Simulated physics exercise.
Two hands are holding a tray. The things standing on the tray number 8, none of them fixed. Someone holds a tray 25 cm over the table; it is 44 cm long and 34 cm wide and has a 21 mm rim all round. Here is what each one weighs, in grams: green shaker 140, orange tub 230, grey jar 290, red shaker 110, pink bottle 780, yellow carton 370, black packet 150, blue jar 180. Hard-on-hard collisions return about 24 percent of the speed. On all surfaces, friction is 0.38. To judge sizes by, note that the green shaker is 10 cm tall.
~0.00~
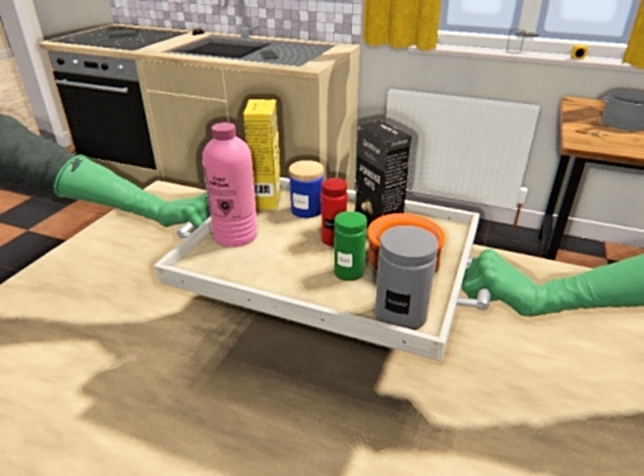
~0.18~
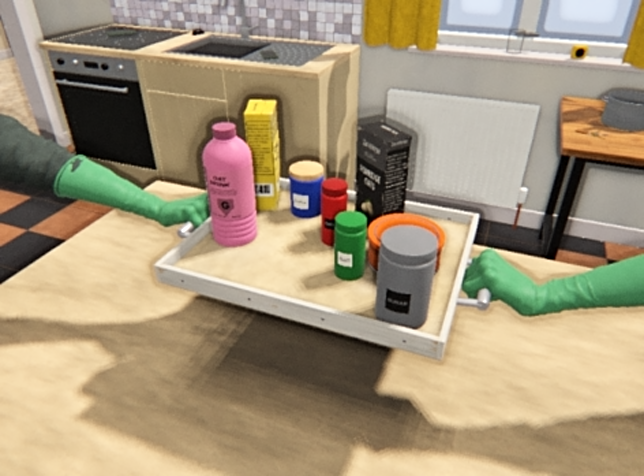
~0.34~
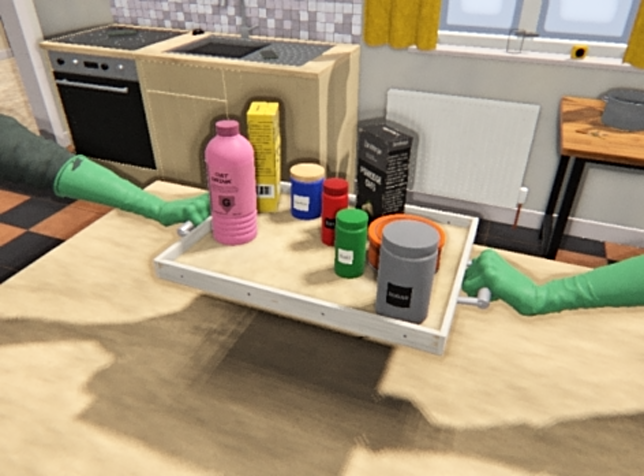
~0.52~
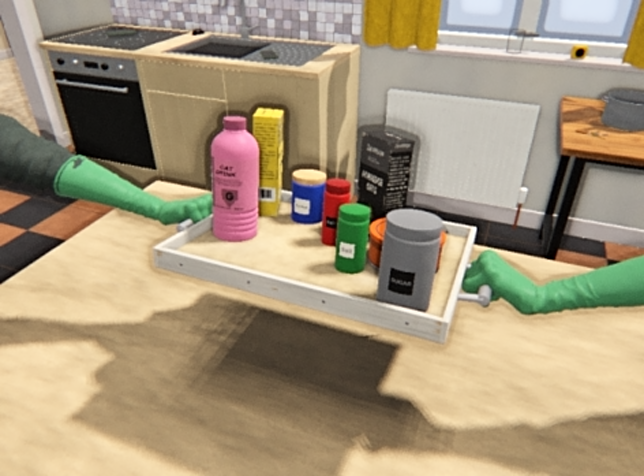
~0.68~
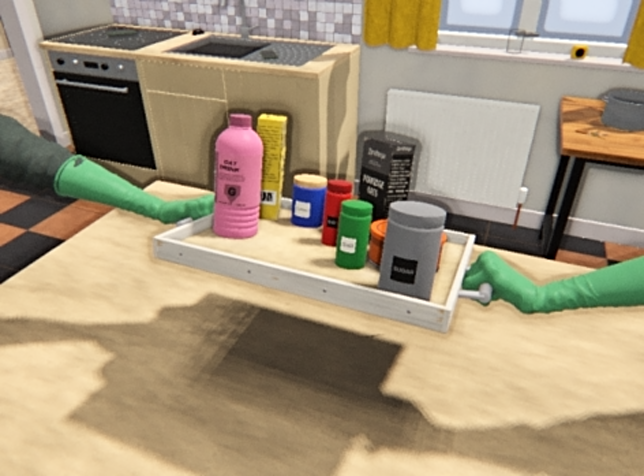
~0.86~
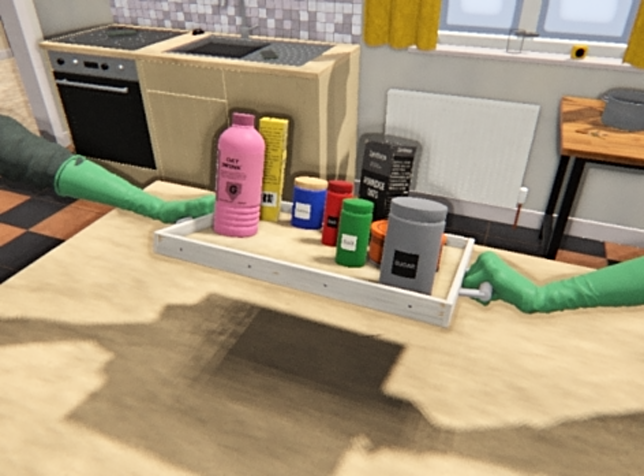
Two green-gloved hands held a white-rimmed tray of bottles, jars and packets above a table, keeping it level at first, then steadily tilted its far edge down while the items stayed standing in place.
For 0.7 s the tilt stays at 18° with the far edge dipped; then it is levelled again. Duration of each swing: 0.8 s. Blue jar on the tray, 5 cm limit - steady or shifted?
I expect it to remain in place.
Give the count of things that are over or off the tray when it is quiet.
The count comes out at 0.
After 1.76 s, tilt 17°, far edge down.
After 2.06 s, tilt 7°, far edge down.
After 2.26 s, tilt 1°, far edge down.
In the end (2.9 s), all 8 under 5 cm from the start. At the end, from the last picture's camera, blue jar near (307, 190).
